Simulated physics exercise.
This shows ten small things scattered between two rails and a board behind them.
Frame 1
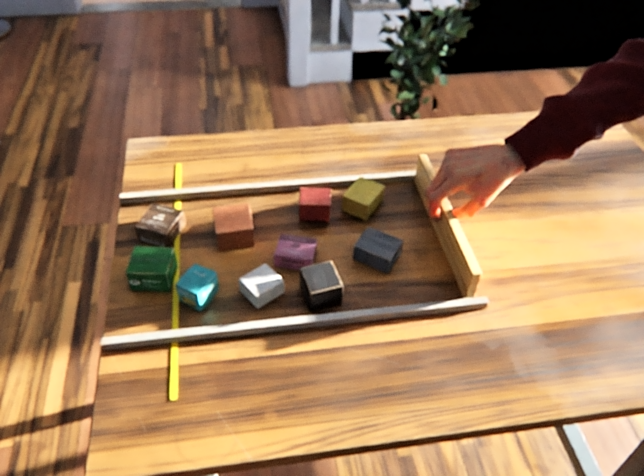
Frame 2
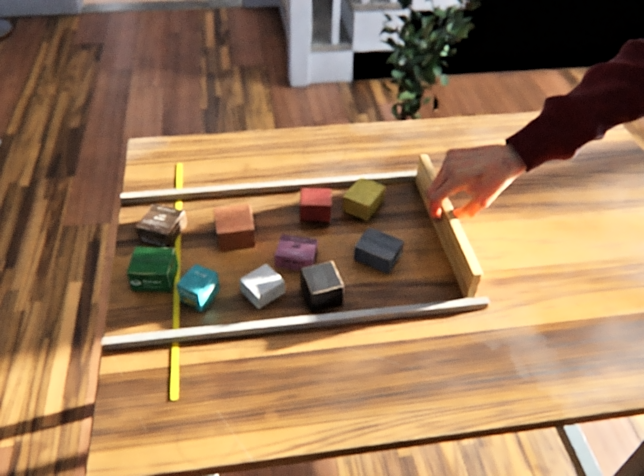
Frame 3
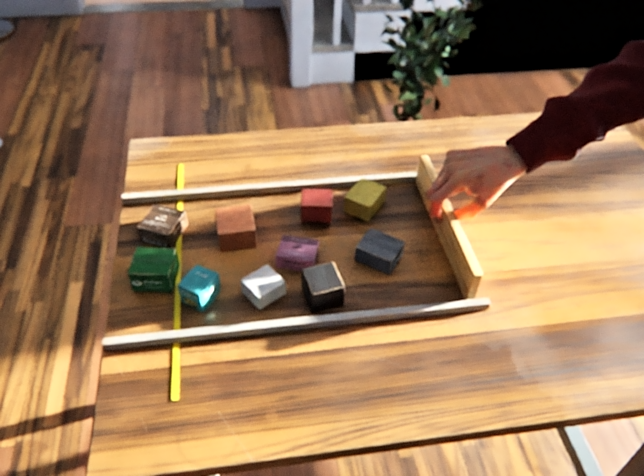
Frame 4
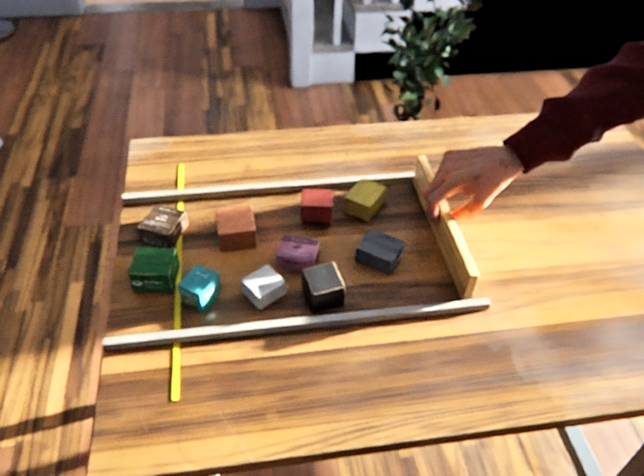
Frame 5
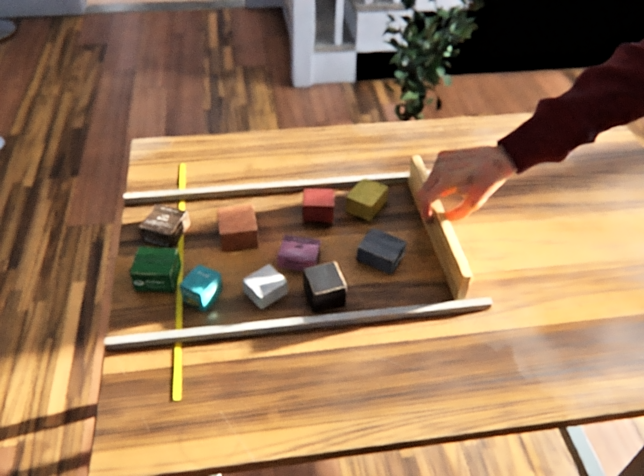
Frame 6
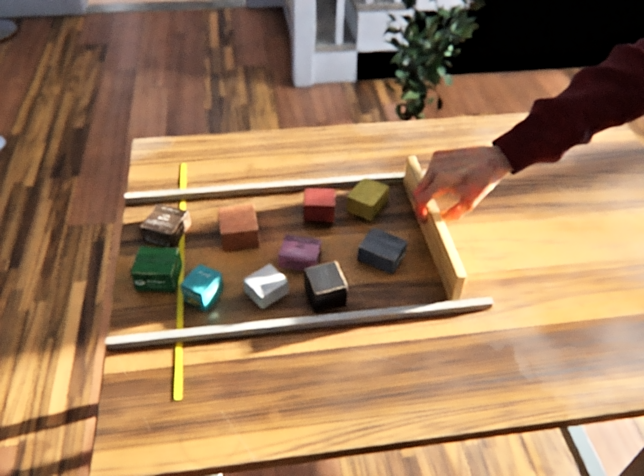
Wooden board between two rails shifting slightly left under a hand, while the scattered coloured blocks and yellow tape stay still.
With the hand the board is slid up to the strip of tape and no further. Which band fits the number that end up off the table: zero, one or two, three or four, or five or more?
Three or four spill over.
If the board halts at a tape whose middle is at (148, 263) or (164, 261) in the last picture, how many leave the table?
7 and 6.
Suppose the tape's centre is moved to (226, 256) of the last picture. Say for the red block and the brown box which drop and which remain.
Red block - safe; brown box - gone.
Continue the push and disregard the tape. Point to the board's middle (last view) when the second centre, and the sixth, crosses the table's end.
(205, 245) and (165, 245).
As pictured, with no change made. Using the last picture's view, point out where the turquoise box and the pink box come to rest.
The turquoise box comes to rest at (116, 282), and the pink box comes to rest at (141, 251).
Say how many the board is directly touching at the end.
3.
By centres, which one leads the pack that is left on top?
The foremost one is the turquoise box.
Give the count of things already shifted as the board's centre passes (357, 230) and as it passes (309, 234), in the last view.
One spot: 4. Other spot: 7.
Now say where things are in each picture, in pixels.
The first frame shows green box (152, 269); brown box (161, 225); turquoise box (198, 287); board (444, 222); tape (177, 260).
The second frame shows brown box (162, 225); black block (322, 286).
The third frame shows turquoise box (200, 288); board (445, 223).
The fourth frame shows green box (155, 270); pink box (298, 254).
The fifth frame shows brown box (165, 225); white block (265, 286).
The sixth frame shows green box (157, 269); brown box (166, 225); turquoise box (202, 287); board (431, 224); tape (181, 260).
Soon after, none off yet; green box at rest near (157, 269); brown box at rest near (166, 225); turquoise box at rest near (202, 287).
After that, none off yet; green box at rest near (157, 269); brown box moving near (160, 226); turquoise box moving near (199, 287).
And then, none off yet; green box displaced about its own width near (126, 260); brown box on its side near (99, 263); turquoise box displaced about its own width near (154, 279).
In the end, the number that fall off is three or four; gone, orange block, brown box and green box.
